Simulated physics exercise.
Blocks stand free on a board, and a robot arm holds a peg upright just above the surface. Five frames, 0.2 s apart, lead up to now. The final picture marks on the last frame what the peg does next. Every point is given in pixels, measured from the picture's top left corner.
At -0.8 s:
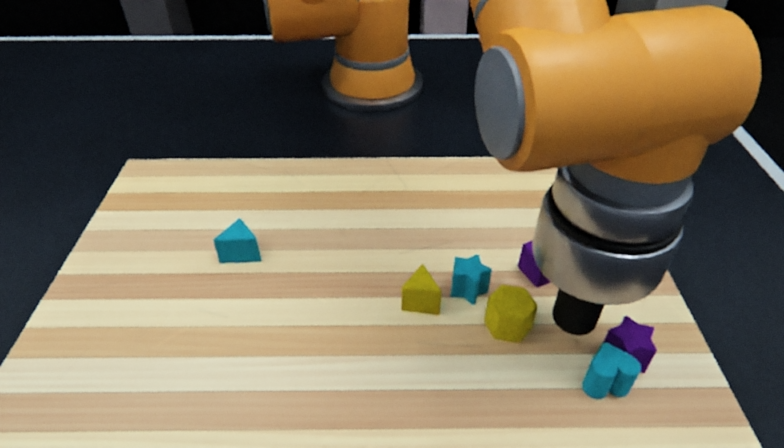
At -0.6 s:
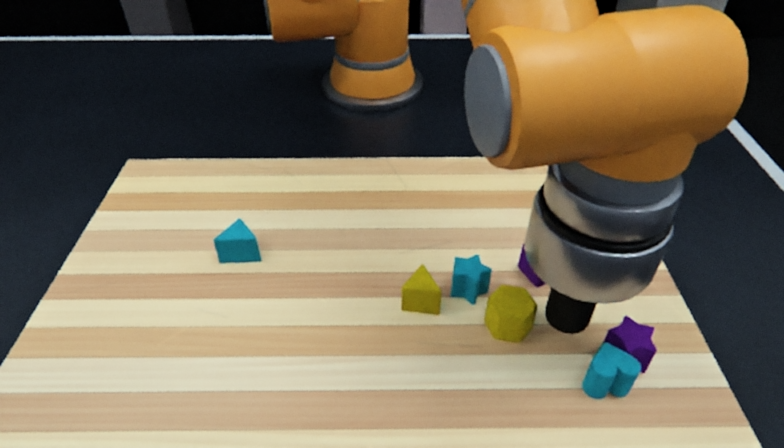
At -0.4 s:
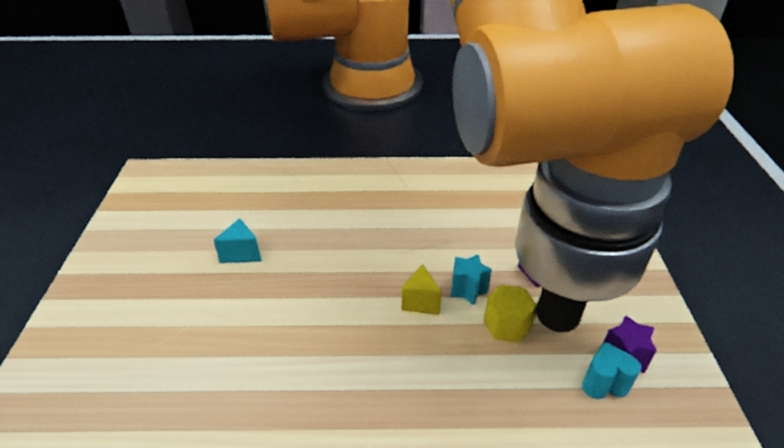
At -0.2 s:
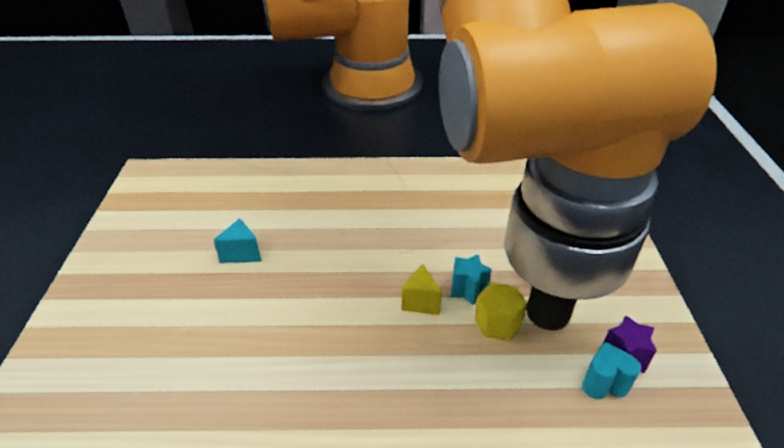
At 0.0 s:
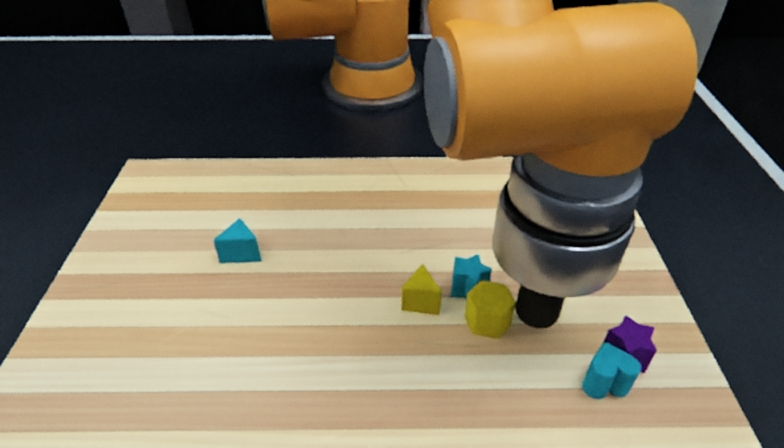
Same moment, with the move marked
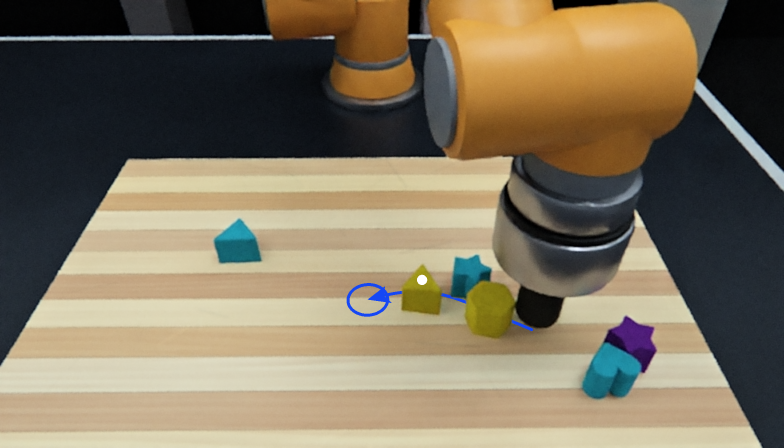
At first, a robot arm holds a dark peg upright just right of a yellow six-sided block, among other yellow, turquoise and purple blocks on a striped board. The peg moves left to the yellow block, then pushes it a short way left, nearer the turquoise star and yellow triangular piece.
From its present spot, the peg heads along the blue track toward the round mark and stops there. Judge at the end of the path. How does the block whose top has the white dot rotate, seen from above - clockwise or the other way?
Viewed from above: Clockwise.
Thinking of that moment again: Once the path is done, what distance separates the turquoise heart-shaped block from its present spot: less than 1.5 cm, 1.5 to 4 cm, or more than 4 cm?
It's set to move under 1.5 cm.
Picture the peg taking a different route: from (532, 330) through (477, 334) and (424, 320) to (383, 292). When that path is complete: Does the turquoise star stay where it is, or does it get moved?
It shifts.
The drawn path runs from (532, 330) through (477, 307) and (423, 292) to (368, 299); the dot is on the yellow triangular piece.
On the path given first. One third of the way, peg at (478, 289); yellow triangular piece at (403, 282), turned 40° clockwise; turquoise star at (454, 258), turned 65° clockwise; yellow six-sided block at (438, 289), turned 50° anticlockwise.
Two thirds of the way, peg at (423, 275); yellow triangular piece at (359, 284), turned 35° clockwise; turquoise star at (432, 245); yellow six-sided block at (392, 289), turned 90° anticlockwise.
At the end, peg at (367, 283); yellow triangular piece at (317, 294), turned 55° clockwise; turquoise star at (432, 245), turned 135° clockwise; yellow six-sided block at (348, 306), turned 120° anticlockwise; purple four-sided block not moved; turquoise heart-shaped block not moved.
